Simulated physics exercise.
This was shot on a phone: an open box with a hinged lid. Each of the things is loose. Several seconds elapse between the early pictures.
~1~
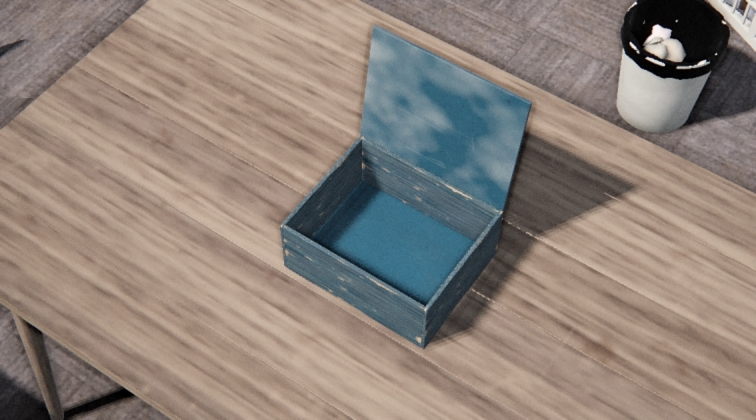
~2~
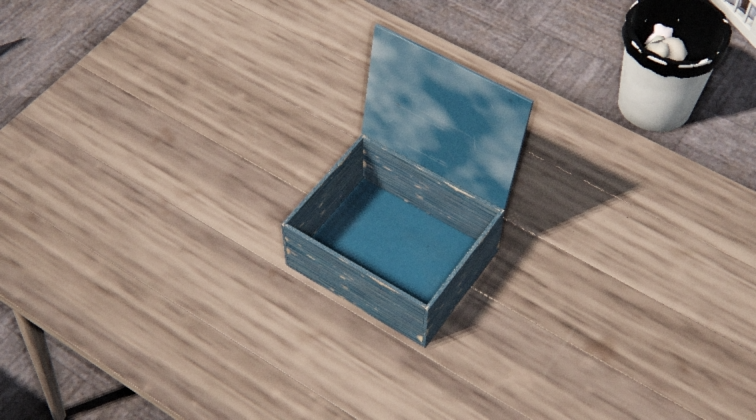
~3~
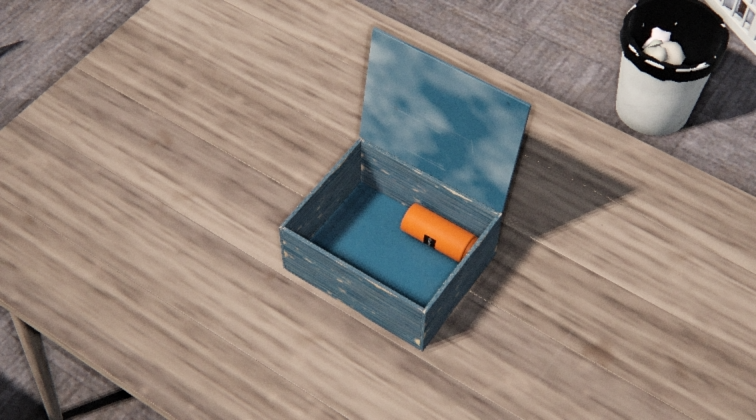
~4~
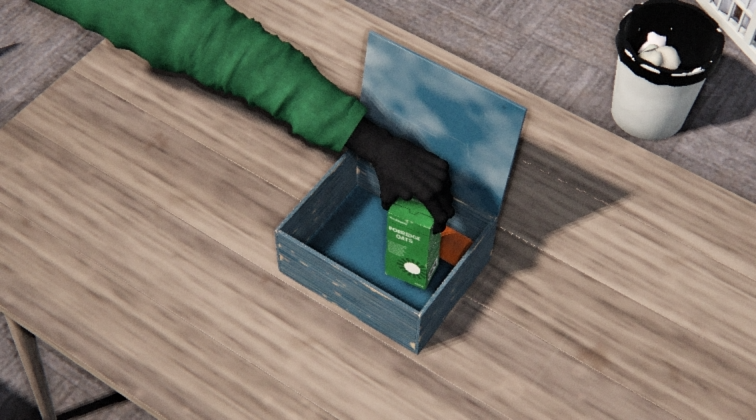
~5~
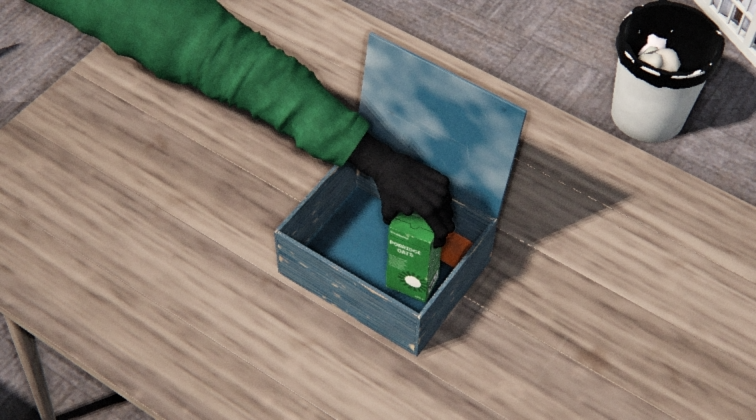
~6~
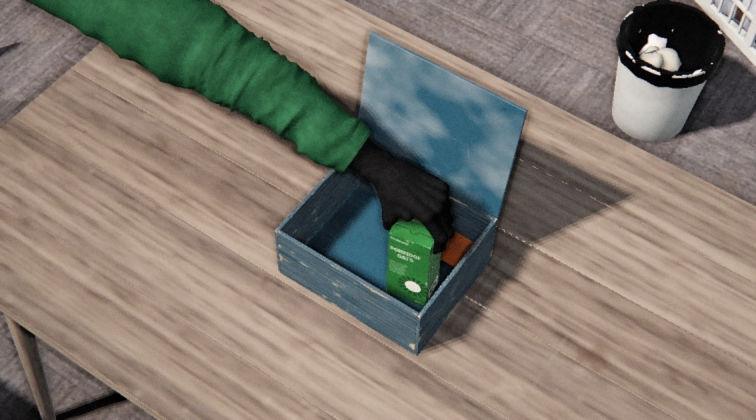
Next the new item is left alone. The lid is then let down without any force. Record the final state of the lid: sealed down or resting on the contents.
Final state: Resting on the contents.
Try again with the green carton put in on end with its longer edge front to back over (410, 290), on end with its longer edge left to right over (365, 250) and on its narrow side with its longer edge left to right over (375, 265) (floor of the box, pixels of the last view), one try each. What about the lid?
The first attempt ends with the lid standing open, the second with it standing open, and the third with it lying shut.
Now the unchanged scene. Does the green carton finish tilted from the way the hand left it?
At the finish it holds its orientation.
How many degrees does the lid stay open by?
Some 35° above the rim.
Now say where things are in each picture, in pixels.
In the first frame, the last thing is not in view yet.
In the second frame, the last thing is not in view yet.
In the third frame, the last thing is not in view yet; orange shaker (444, 236).
The fourth frame shows on its way; green carton (414, 239).
The fifth frame shows on its way; green carton (415, 253).
The sixth frame shows in place under the hand; green carton (415, 258).
Then, 1.10 s past the last view, lid starting down.
Then, 1.50 s past the last view, lid 65° above the rim.
Then, 1.80 s past the last view, lid 39° above the rim.
Finally, lid 33° above the rim; both still in place. Final places as the last picture's camera would see them, green carton near (415, 258).
